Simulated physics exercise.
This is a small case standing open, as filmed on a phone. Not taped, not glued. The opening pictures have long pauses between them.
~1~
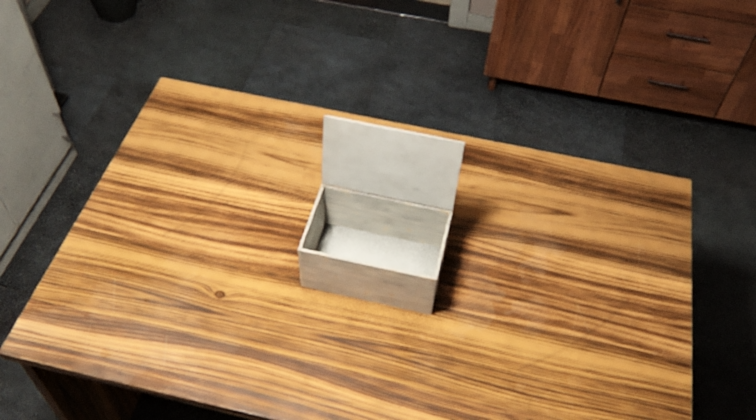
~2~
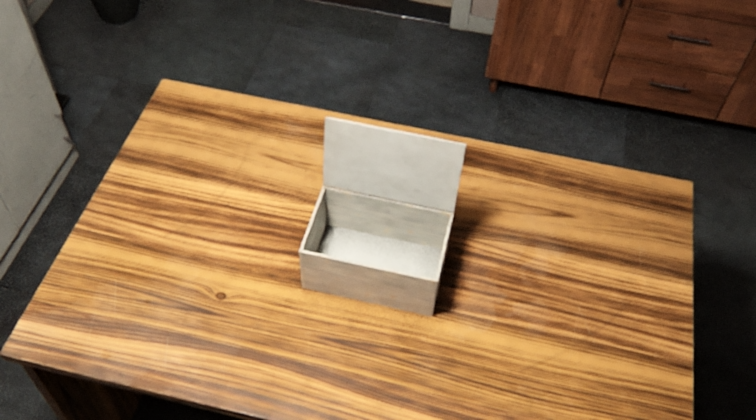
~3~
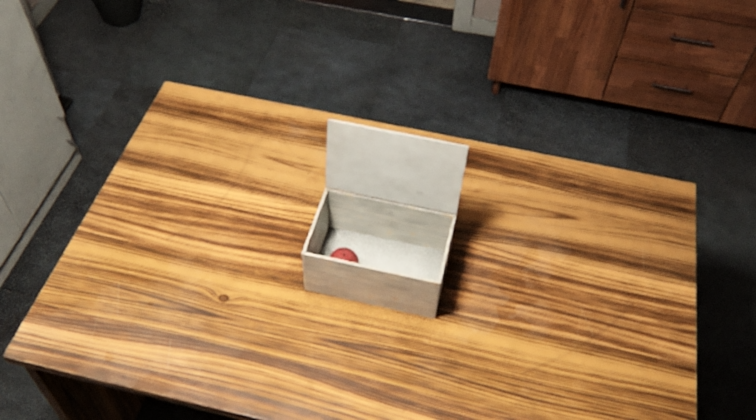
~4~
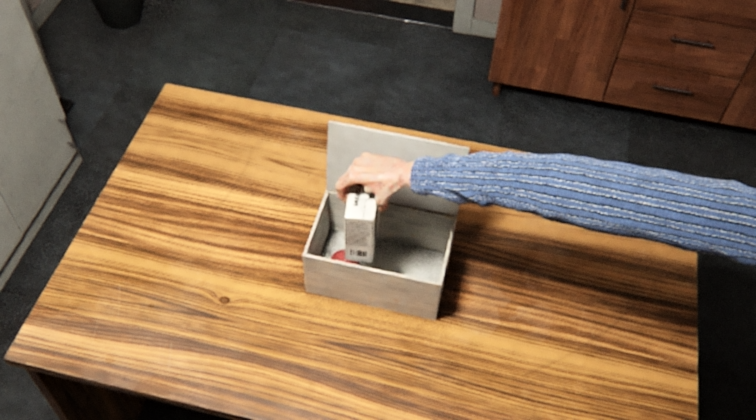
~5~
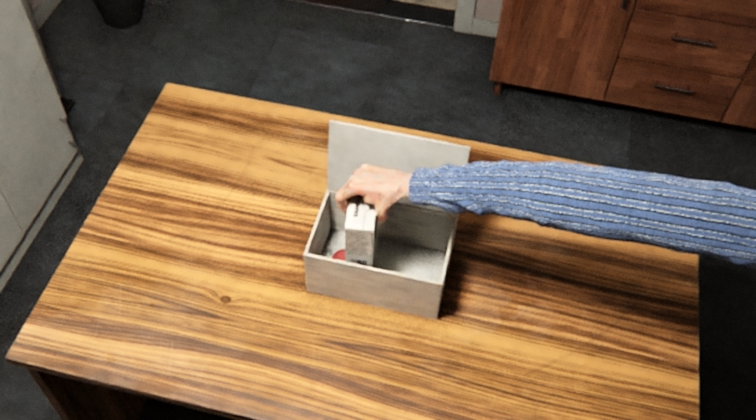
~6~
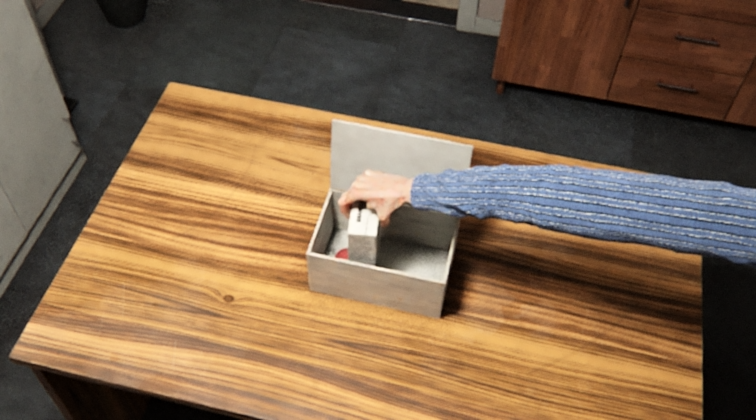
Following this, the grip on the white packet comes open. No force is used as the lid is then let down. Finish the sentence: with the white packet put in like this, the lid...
The lid closes fully.
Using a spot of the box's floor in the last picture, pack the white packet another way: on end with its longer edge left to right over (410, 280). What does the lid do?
With this placement the lid is kept from closing.
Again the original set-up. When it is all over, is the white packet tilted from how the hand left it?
The white packet tips.
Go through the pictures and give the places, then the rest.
In the first picture, the last thing is not in view yet.
In the second picture, the last thing is not in view yet.
In the third picture, the last thing is not in view yet.
In the fourth picture, on its way; white packet (363, 217).
In the fifth picture, on its way; white packet (362, 227).
In the sixth picture, in place under the hand; white packet (365, 232).
Then, 0.90 s later than the last frame, lid starting down; white packet on its side near (397, 264); red apple moved a little.
Then, 1.80 s later than the last frame, lid 44° above the rim; white packet on its side near (397, 264); red apple moved a little.
When it is over, lid shut; lying over in the box, white packet; red apple as before. End places, in pixels of the last picture, white packet near (397, 264).
